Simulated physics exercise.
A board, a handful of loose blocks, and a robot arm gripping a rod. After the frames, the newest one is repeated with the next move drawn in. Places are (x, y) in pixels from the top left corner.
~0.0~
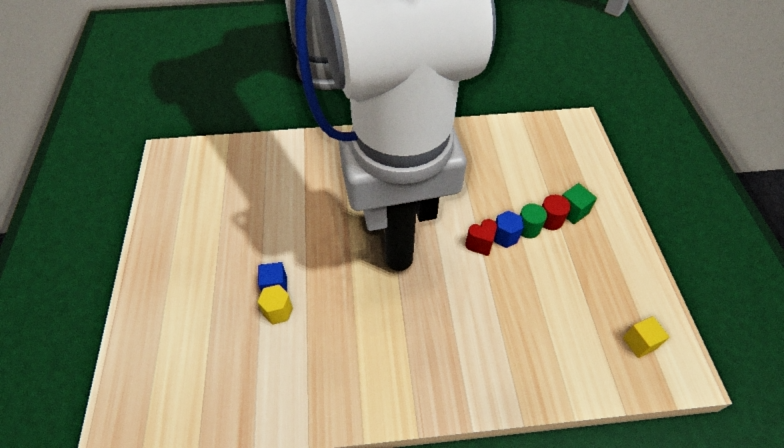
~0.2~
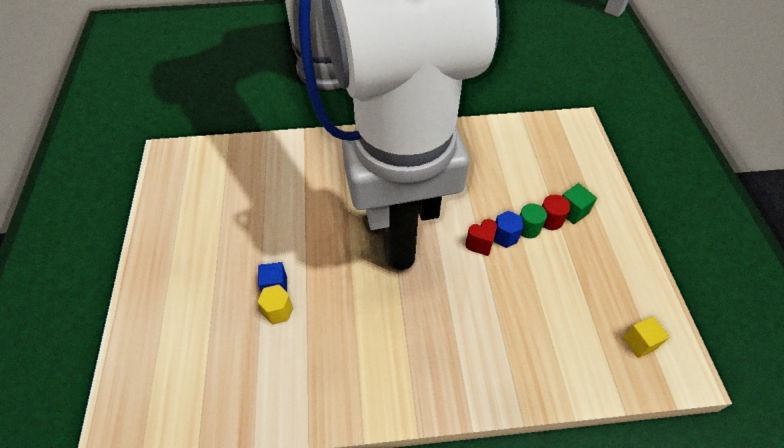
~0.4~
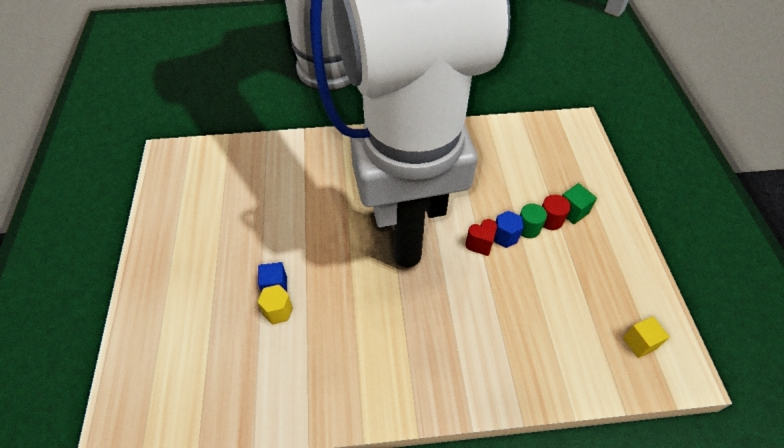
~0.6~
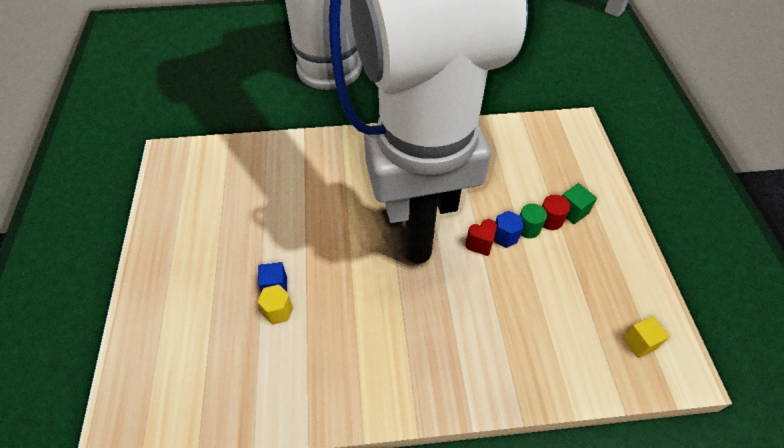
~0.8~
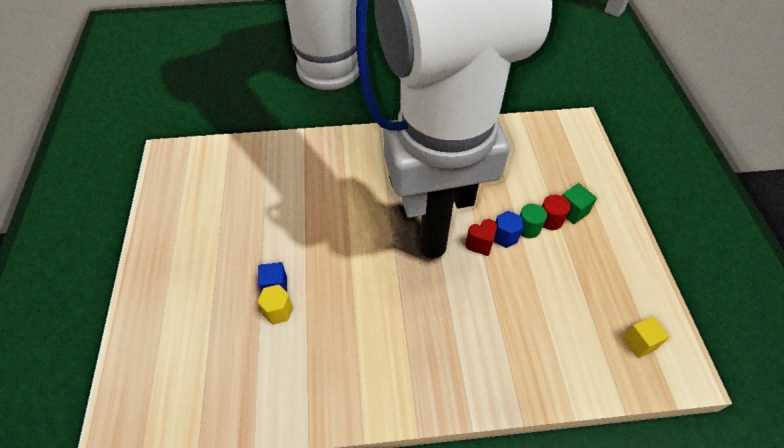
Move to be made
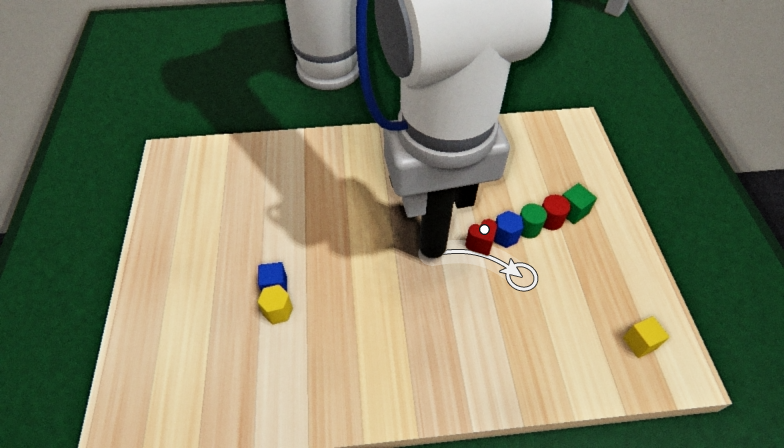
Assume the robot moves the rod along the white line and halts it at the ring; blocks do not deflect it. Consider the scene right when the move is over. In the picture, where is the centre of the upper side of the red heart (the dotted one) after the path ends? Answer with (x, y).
At roughly (519, 228).
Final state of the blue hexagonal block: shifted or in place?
Once the path is done, it is somewhere new.
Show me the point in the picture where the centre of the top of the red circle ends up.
I'd place it at (578, 200), taking the centre of its top.
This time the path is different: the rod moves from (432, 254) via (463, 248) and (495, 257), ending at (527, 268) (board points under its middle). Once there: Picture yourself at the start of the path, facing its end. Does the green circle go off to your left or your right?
The shift goes left.
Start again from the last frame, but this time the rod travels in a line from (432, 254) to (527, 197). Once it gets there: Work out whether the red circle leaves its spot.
It is left in place.
The line goes from (432, 254) by way of (463, 252) and (494, 259) to (522, 277); the dot is on the red heart.
The first path, step by step. One third of the way, rod at (465, 245); red heart at (493, 226), turned 15° anticlockwise; blue hexagonal block at (516, 220); green circle at (540, 212); red circle at (561, 203).
Two thirds of the way, rod at (496, 253); red heart at (515, 226), turned 60° anticlockwise; blue hexagonal block at (529, 212), turned 45° anticlockwise; green circle at (553, 204); red circle at (577, 200).
At the end, rod at (525, 270); red heart at (519, 228), turned 85° anticlockwise; blue hexagonal block at (529, 211), turned 50° anticlockwise; green circle at (553, 203); red circle at (578, 200).
